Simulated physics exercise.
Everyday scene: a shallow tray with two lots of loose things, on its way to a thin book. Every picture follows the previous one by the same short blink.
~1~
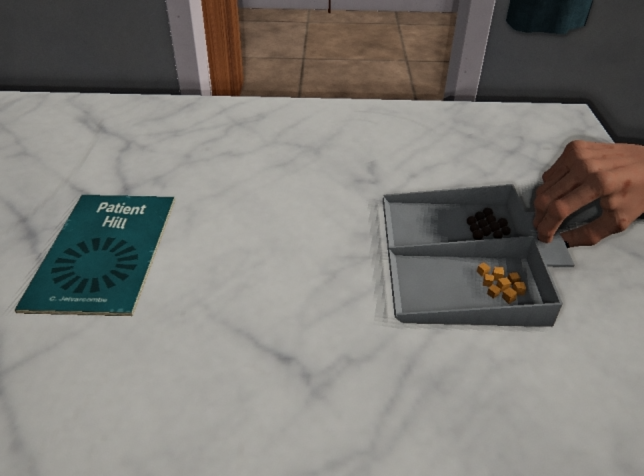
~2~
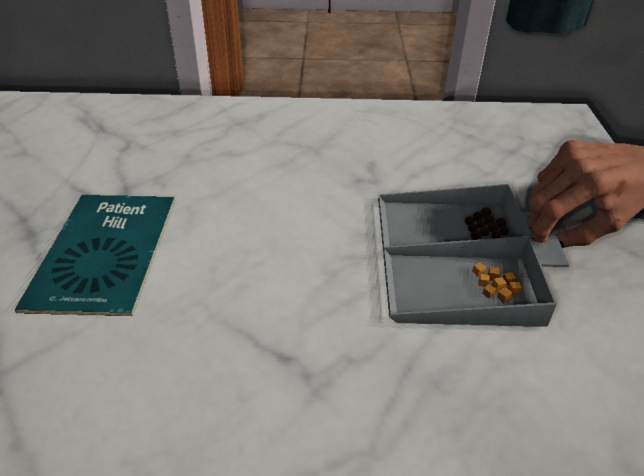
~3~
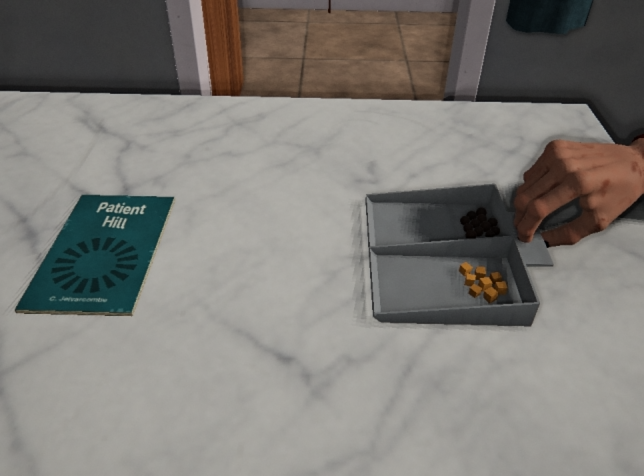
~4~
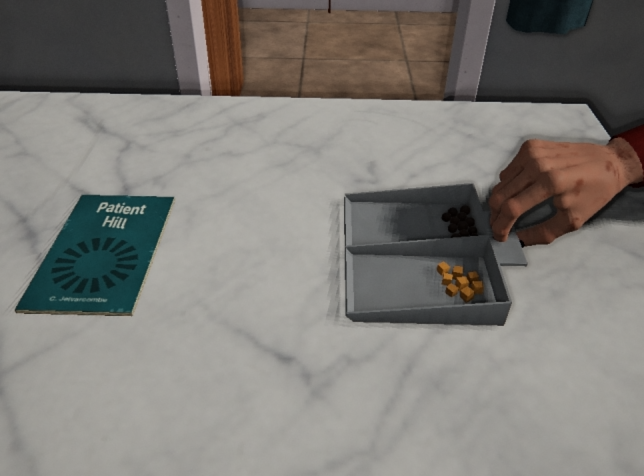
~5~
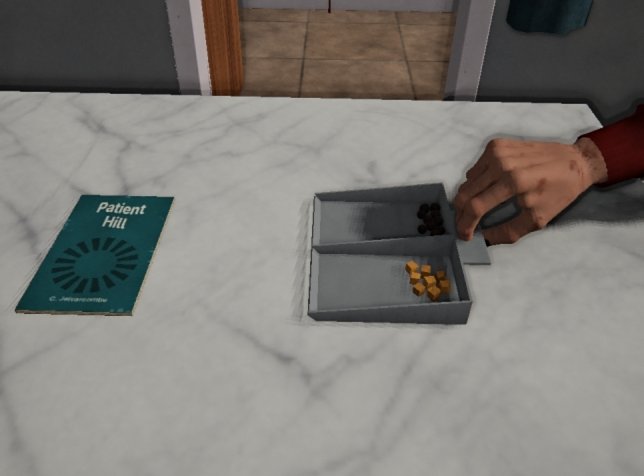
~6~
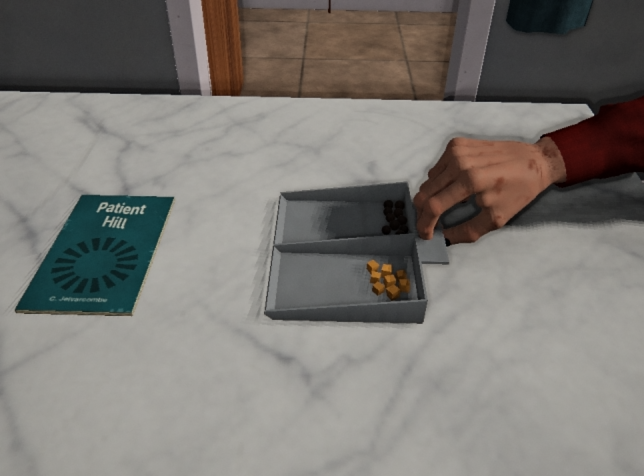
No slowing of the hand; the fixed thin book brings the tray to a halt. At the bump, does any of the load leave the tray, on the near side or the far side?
The front portion stays in the tray; the back portion sends some out.
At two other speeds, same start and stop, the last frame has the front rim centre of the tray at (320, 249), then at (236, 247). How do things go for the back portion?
Well, at the first speed that load stays contained, while at the second it has some fall off.
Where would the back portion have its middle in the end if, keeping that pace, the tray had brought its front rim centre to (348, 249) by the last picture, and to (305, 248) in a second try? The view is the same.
One: (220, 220). Two: (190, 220).
Then, 0.09 s on from there, tray still sliding, front rim near (212, 246); front portion all inside; back portion all inside.
Then, 0.27 s on from there, tray stopped at the thin book; front portion all inside, moved towards the front rim; back portion all inside, moved towards the front rim.
Then, 0.48 s on from there, tray stopped at the thin book; front portion all inside, moved towards the front rim; back portion near two thirds out of the tray.
In the end, tray stopped at the thin book; front portion all inside, moved towards the front rim; back portion near two thirds out of the tray.
